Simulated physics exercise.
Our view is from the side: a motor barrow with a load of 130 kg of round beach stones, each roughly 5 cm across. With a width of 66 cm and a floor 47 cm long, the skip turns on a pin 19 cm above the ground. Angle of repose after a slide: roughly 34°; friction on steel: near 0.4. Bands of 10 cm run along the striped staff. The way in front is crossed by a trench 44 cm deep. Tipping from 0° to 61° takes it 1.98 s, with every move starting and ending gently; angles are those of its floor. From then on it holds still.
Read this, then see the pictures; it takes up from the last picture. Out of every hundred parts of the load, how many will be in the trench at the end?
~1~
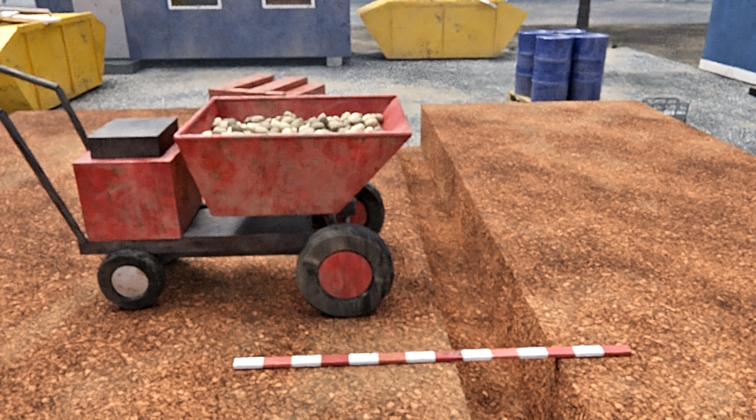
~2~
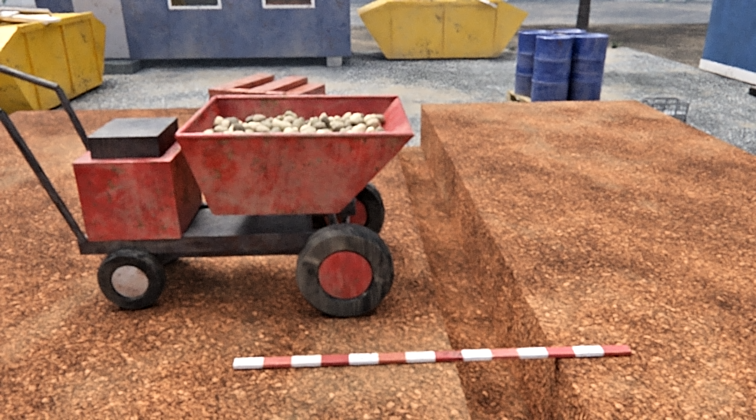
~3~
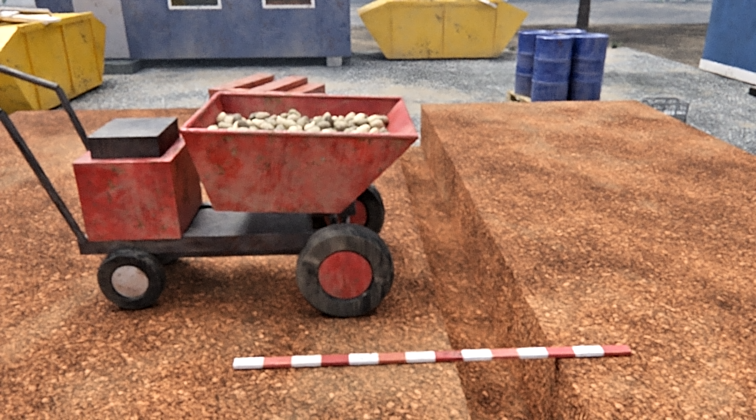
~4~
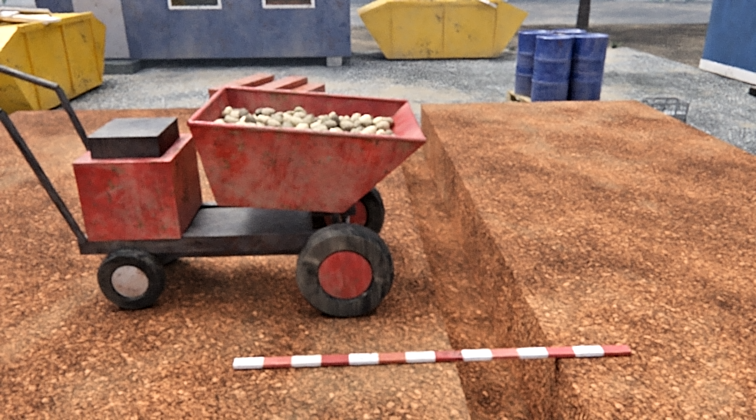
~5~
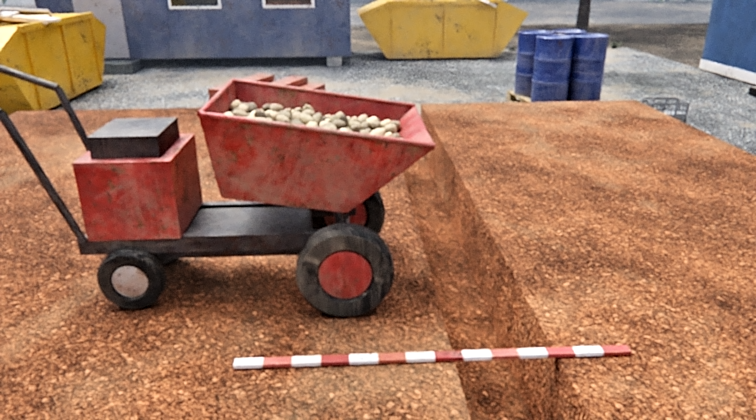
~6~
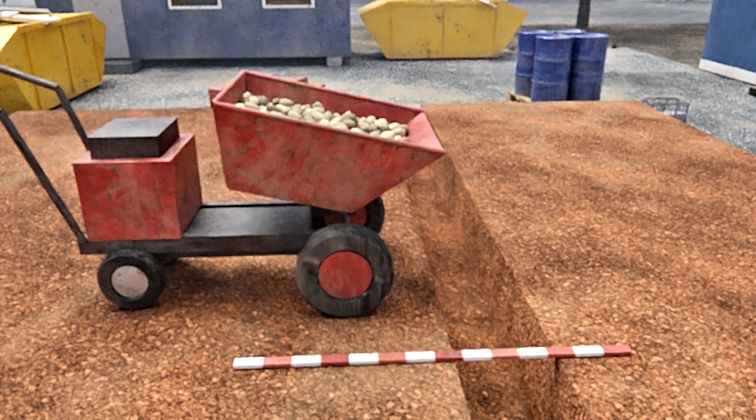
Close to 58 in every hundred.
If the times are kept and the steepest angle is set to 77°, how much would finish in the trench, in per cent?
Share in trench: Approx. 55%.
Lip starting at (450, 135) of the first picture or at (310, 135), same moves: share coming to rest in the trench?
From the first spot near 30, from the second near 95 per cent.
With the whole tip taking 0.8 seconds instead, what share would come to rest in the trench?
Roughly 45% would finish there.
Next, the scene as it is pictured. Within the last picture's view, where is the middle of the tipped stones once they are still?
I'd point to around (499, 333).
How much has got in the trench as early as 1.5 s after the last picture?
At that moment: Approx. 15 %.
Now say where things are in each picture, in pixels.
The skip is at 0°, its lip at (412, 134); the top of the load is at (308, 123), in the first frame.
Lip at (413, 135), floor tilted 1°, highest stones at (284, 124), in the second frame.
The skip is at 2°, its lip at (418, 137); the top of the load is at (268, 121), in the third frame.
Lip at (425, 141), floor tilted 5°, highest stones at (259, 117), in the fourth frame.
Lip at (435, 146), floor tilted 9°, highest stones at (249, 111), in the fifth frame.
The skip is at 13°, its lip at (445, 153); the top of the load is at (254, 104), in the sixth frame.
Then, 0.9 s after the last picture the floor is at 51°, 100 % in the skip; the foremost stones are at (479, 200).
Then, 1.5 s after the last picture the floor is at 61°, 59 % in the skip, 14 % in the trench, 27 % past the trench; the foremost stones are at (603, 272).
Then, 1.8 s after the last picture the floor is at 61°, 36 % in the skip, 23 % in the trench, 41 % past the trench; the foremost stones are at (677, 278).
Then, 3.8 s after the last picture the floor is at 61°, 0 % in the skip, 58 % in the trench, 42 % past the trench; the foremost stones are at (702, 262).
